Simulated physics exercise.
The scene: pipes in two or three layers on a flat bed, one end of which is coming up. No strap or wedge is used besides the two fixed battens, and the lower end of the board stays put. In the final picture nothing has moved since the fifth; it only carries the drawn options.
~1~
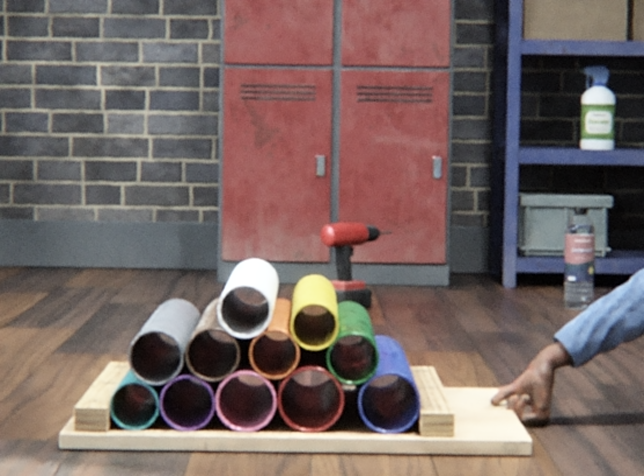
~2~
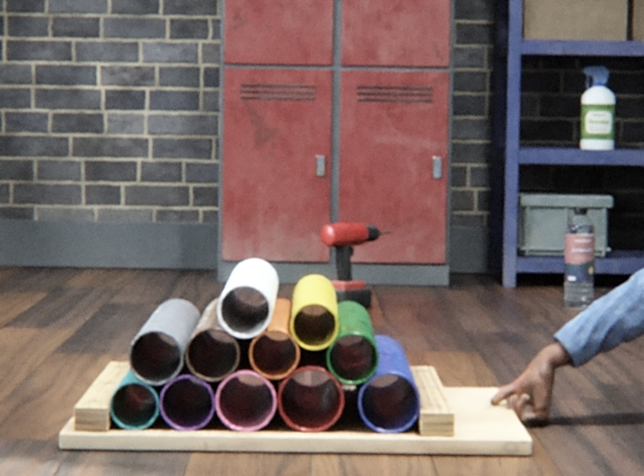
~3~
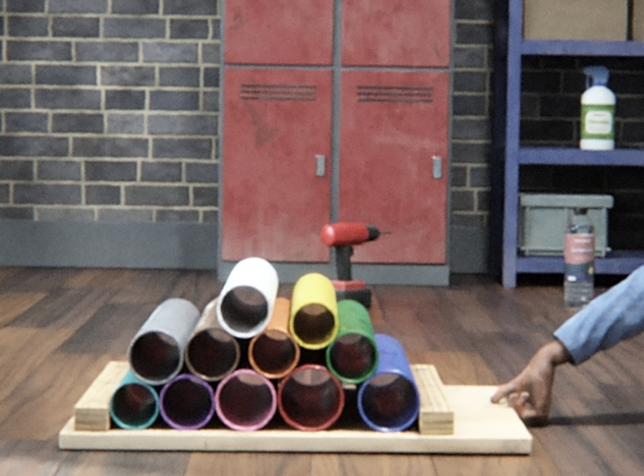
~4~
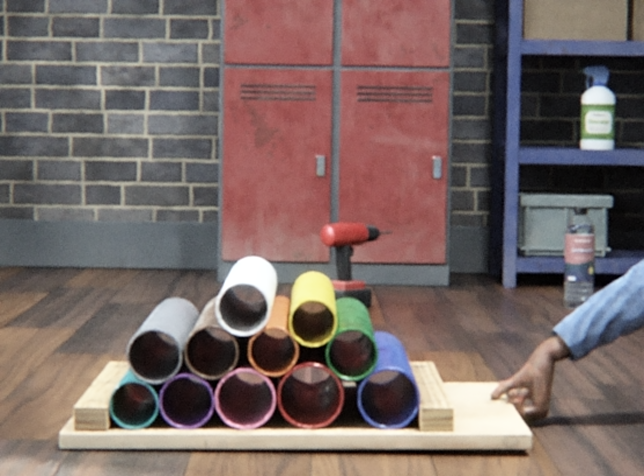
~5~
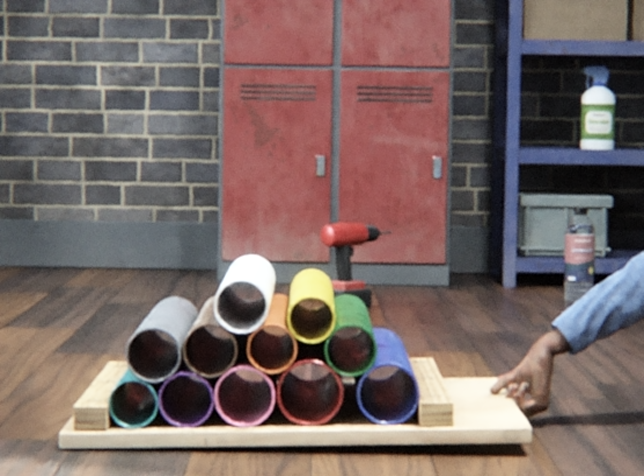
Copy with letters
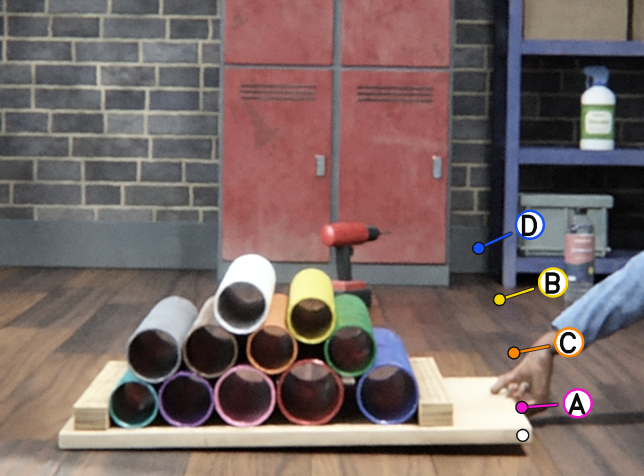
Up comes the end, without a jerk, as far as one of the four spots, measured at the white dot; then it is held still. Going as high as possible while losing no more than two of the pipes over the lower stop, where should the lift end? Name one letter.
The highest mark that will do is B.
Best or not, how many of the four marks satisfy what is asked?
The number is three.
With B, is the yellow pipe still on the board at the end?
The yellow pipe: Yes.
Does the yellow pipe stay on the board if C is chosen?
The yellow pipe: Yes.
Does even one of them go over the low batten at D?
Yes.
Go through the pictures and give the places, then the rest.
The first picture shows red pipe (311, 400); blue pipe (390, 403); brown pipe (212, 355).
The second picture shows brown pipe (212, 355); orange pipe (274, 354).
The third picture shows board (297, 403); blue pipe (390, 401); green pipe (353, 357); purple pipe (187, 403).
The fourth picture shows board (297, 402); turquoise pipe (134, 404); purple pipe (187, 401).
The fifth picture shows board (297, 399); turquoise pipe (133, 404); purple pipe (186, 400).
On the marked copy, A at (522, 407); B at (499, 300); C at (514, 353); D at (479, 248); the white dot at (523, 435).
Following B. Soon after the start, board at 14°.
Later, board at 19°.
In the end, board at 19°, none over the low batten.
As for the rest, A none over the low batten; C none over the low batten; D five over the low batten.
